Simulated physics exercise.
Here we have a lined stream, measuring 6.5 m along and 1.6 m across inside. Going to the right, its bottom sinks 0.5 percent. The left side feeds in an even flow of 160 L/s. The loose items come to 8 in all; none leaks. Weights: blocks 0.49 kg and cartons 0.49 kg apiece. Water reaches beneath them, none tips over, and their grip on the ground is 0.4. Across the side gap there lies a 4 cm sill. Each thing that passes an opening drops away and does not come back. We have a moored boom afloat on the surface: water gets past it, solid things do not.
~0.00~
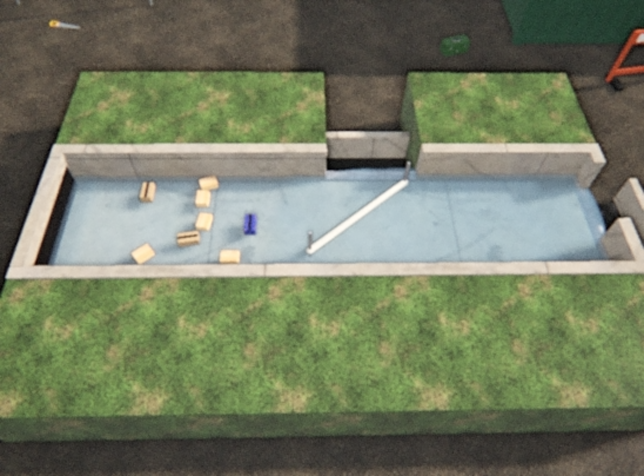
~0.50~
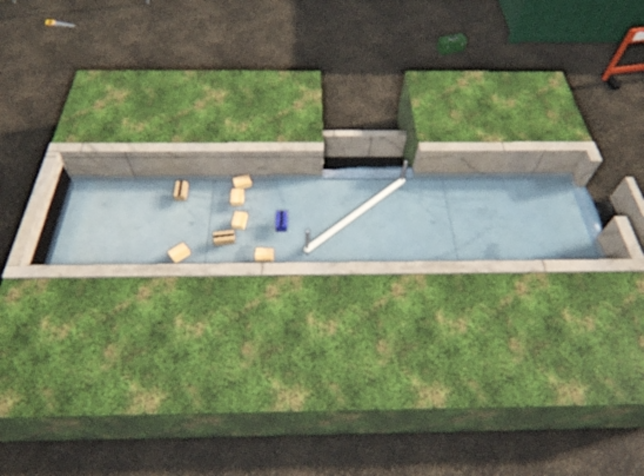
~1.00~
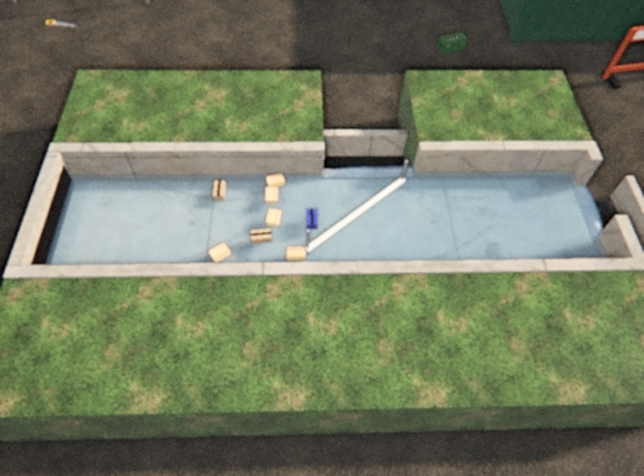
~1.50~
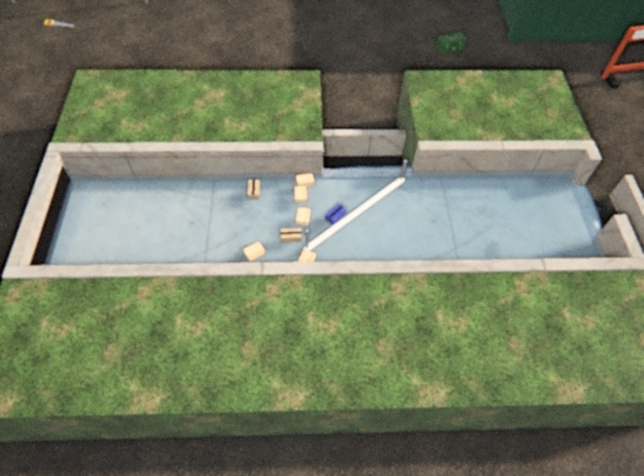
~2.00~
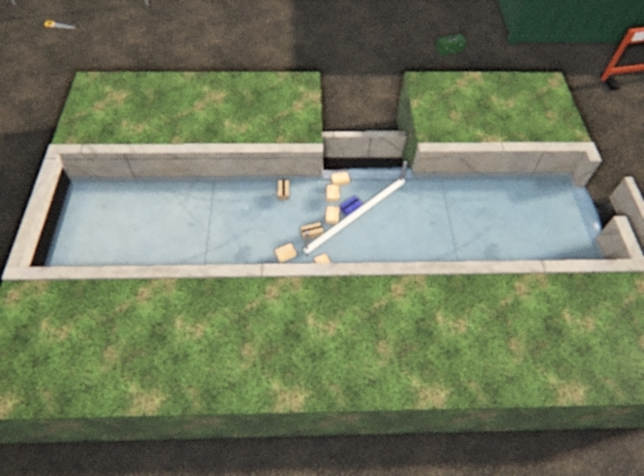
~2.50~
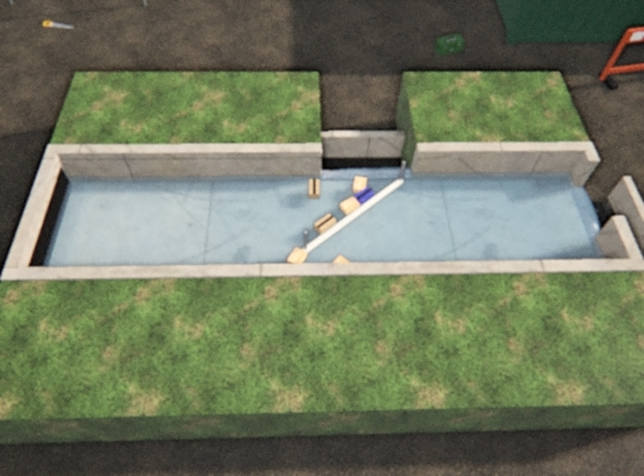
In a shallow channel, floating blocks and a blue carton drift right and gather along a slanted white boom.
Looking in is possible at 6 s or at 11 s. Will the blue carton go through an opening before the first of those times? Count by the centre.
Yes.
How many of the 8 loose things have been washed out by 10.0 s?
I make it 6.
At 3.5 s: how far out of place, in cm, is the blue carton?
Around 200 centimetres.
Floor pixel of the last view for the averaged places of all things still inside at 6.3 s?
(461, 276).
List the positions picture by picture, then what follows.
In the first frame, the blue carton at (250, 222) floats; about 1450 L in view; 0 of 8 have shifted.
In the second frame, the blue carton at (282, 219) floats, 41 cm from its start; about 1450 L in view; 8 of 8 have shifted.
In the third frame, the blue carton at (312, 217), afloat, 77 cm from its start; about 1450 L in view; 8 of 8 have shifted.
In the fourth frame, the blue carton at (336, 212) floats, 107 cm from its start; about 1460 L in view; 8 of 8 have shifted.
In the fifth frame, the blue carton at (351, 204), afloat, 129 cm from its start; about 1460 L in view; 8 of 8 have shifted.
In the sixth frame, the blue carton at (364, 194) floats, 150 cm from its start; about 1470 L in view; 8 of 8 have shifted.
After 3.5 s the blue carton is near (387, 174), 1.9 m from its start, afloat; 2 of 8 are out; 6 afloat.
After 6.3 s the blue carton has gone out (at 3.8 s); 6 of 8 are out; 2 afloat.
After 10.0 s the blue carton has gone out (at 3.8 s); 6 of 8 are out; 2 afloat.
After 14.0 s the blue carton has gone out (at 3.8 s); 8 of 8 are out; 0 afloat.
